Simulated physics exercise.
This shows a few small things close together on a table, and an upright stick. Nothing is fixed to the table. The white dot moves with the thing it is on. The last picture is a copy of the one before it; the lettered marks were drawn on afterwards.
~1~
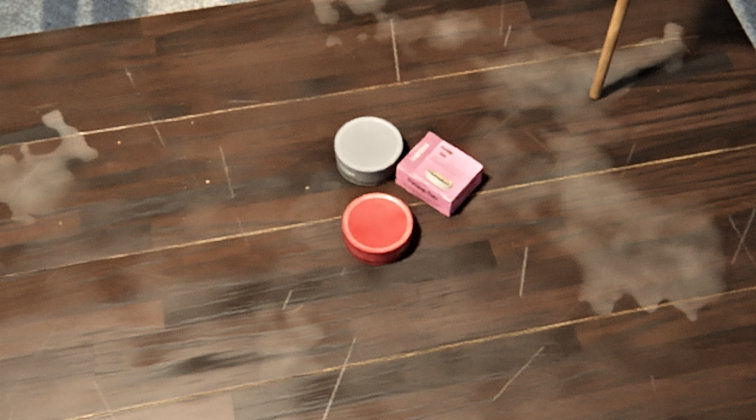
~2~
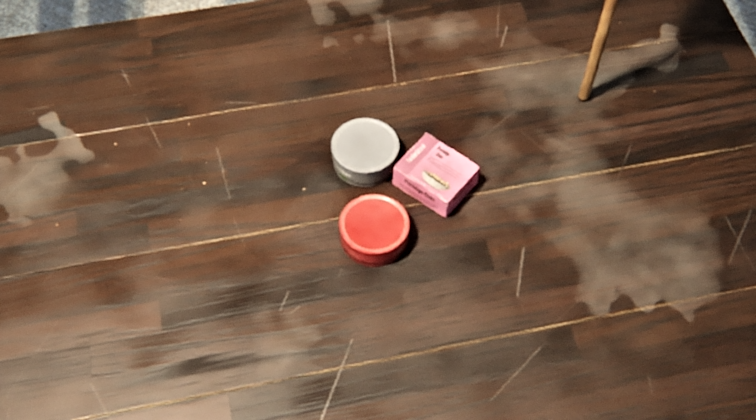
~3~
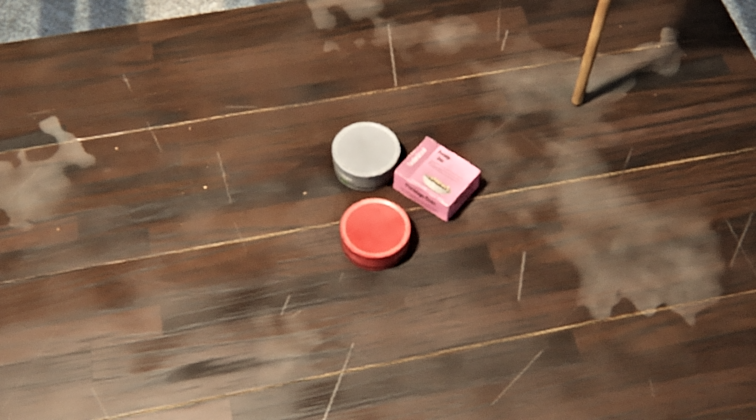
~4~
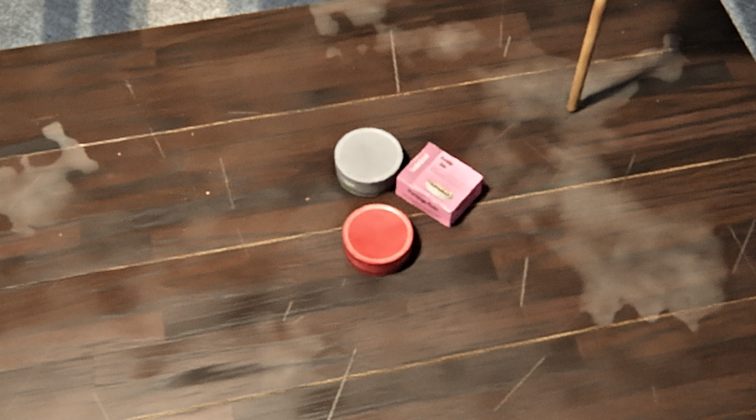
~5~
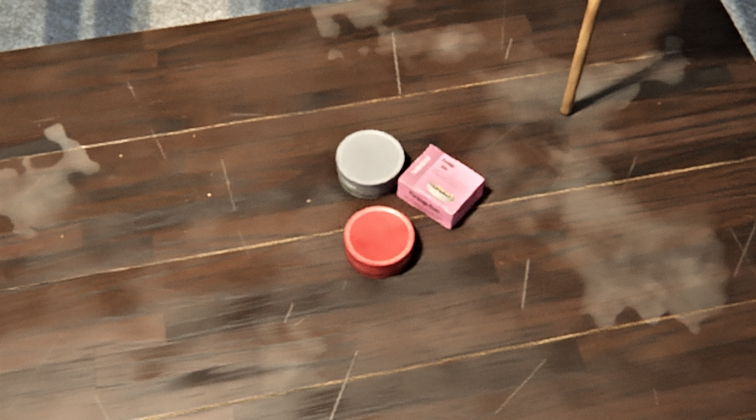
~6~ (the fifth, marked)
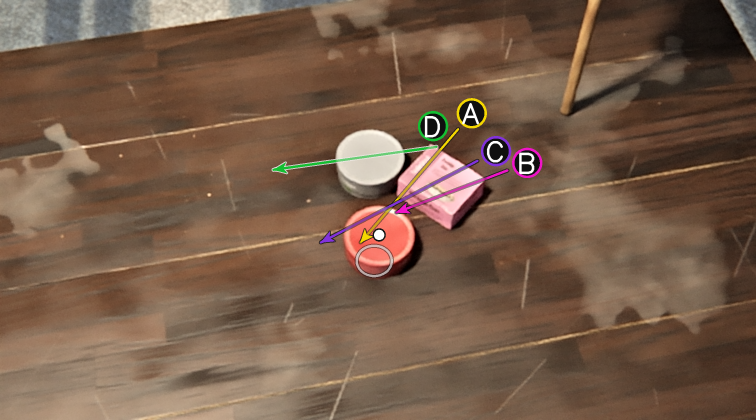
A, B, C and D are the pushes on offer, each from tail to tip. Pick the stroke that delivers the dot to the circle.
Stroke A.
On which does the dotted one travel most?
Stroke C.
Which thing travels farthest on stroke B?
The pink box.
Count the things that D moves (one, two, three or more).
It moves one.
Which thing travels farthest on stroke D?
It is the grey jar.
On the marked copy, A from (458, 129) to (361, 243); B from (508, 170) to (396, 213); C from (477, 161) to (321, 242); D from (437, 147) to (274, 170); the ring at (374, 261); the white dot at (379, 235).
Following A. Soon after the start, foot of the stick (424, 170); red tub (379, 243); pink box (437, 194).
Later, foot of the stick (389, 211); red tub (376, 256); pink box (431, 216).
In the end, foot of the stick (361, 244); red tub (374, 270); pink box (431, 218); the dot on the red tub is in the ring.
As for the rest, B leaves the dotted thing at (344, 278); C leaves the dotted thing at (363, 300); D leaves the dotted thing at (379, 243).
